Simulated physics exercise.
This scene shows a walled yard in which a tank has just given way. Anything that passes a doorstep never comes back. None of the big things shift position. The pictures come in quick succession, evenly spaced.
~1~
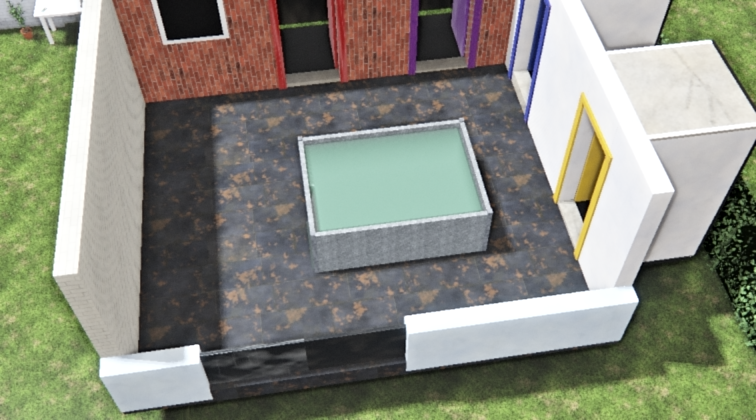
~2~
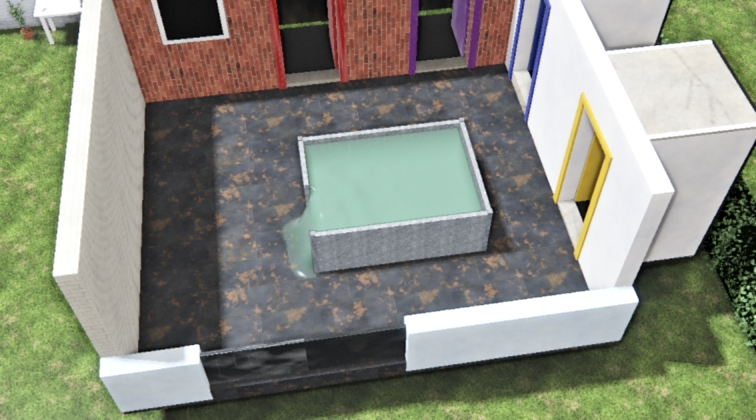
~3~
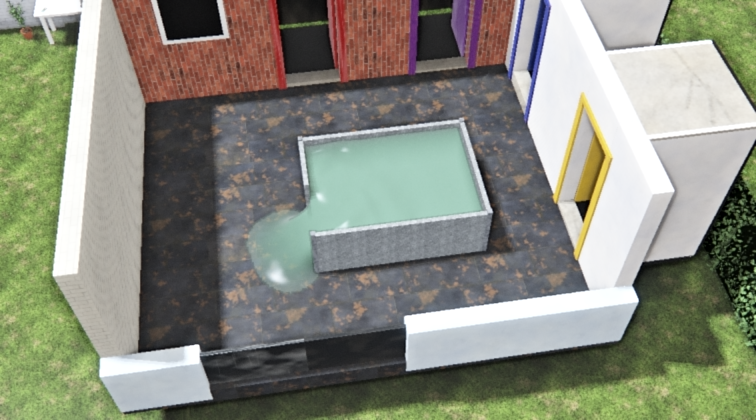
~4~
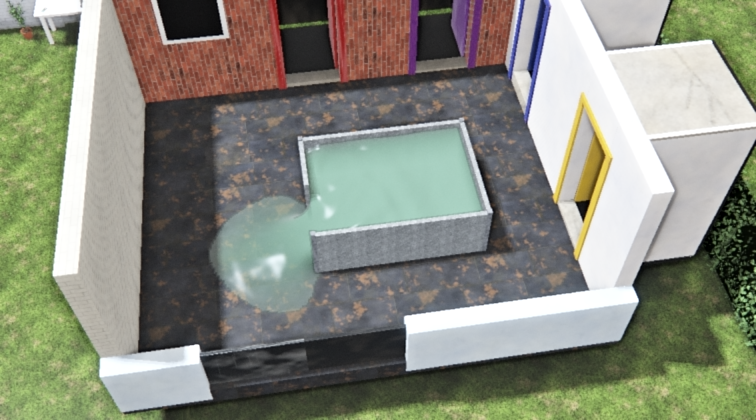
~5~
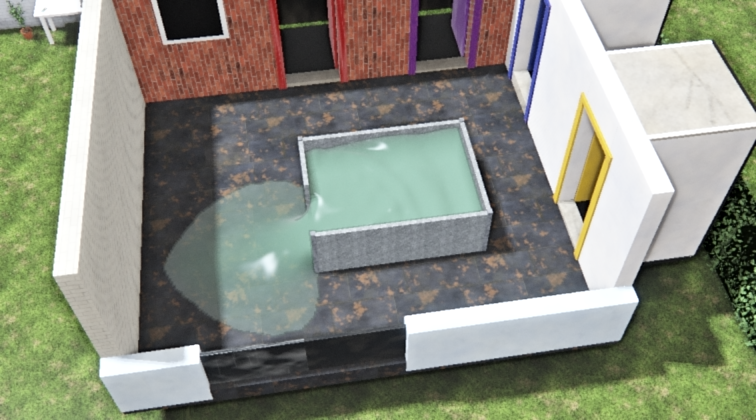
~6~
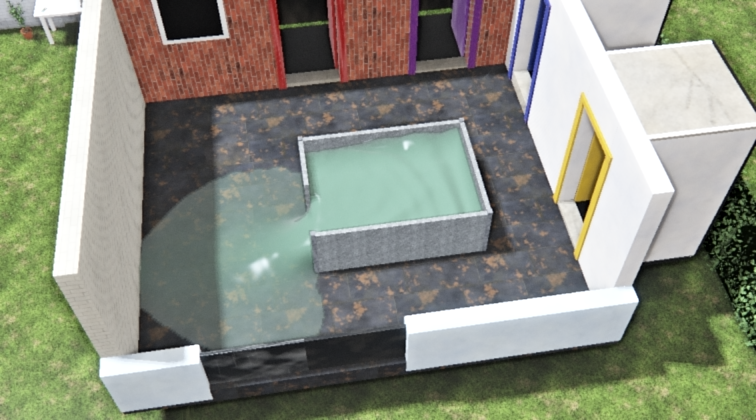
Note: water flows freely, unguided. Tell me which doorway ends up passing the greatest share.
That would be the yellow doorway.
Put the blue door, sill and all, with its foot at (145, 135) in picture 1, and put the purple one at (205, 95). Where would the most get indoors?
The one in purple.
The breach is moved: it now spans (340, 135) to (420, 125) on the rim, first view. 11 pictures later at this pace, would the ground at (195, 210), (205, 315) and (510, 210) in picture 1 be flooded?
Untouched, untouched, untouched.
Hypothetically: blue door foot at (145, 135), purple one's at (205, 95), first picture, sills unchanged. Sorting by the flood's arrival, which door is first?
Answer: The blue-painted one.
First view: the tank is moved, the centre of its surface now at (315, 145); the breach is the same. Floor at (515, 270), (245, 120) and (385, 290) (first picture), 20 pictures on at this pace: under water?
Point by point, the spots are hit, hit and hit.
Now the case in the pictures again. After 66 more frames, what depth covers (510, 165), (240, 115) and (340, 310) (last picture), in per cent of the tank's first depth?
14, 10 and 4 per cent, roughly.
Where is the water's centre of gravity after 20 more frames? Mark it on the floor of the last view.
Near (293, 232) in the last view.
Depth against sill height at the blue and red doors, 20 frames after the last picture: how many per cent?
Approx. 0 % followed by 60 %.
A moment on, water covers 30 % of the floor; red door not reached, blue door not reached, yellow door not reached, purple door not reached.
Next, water covers 35 % of the floor; red door not reached, blue door not reached, yellow door not reached, purple door not reached.
Then, water covers 50 % of the floor; red door wet at the sill, nothing in, blue door not reached, yellow door not reached, purple door not reached.
Later, water covers 90 % of the floor; red door wet at the sill, nothing in, blue door wet at the sill, nothing in, yellow door a trickle in, purple door wet at the sill, nothing in.
In the end, water covers 100 % of the floor; red door a trickle in, blue door wet at the sill, nothing in, yellow door a lot in, purple door some in; the yellow door has let in the most.
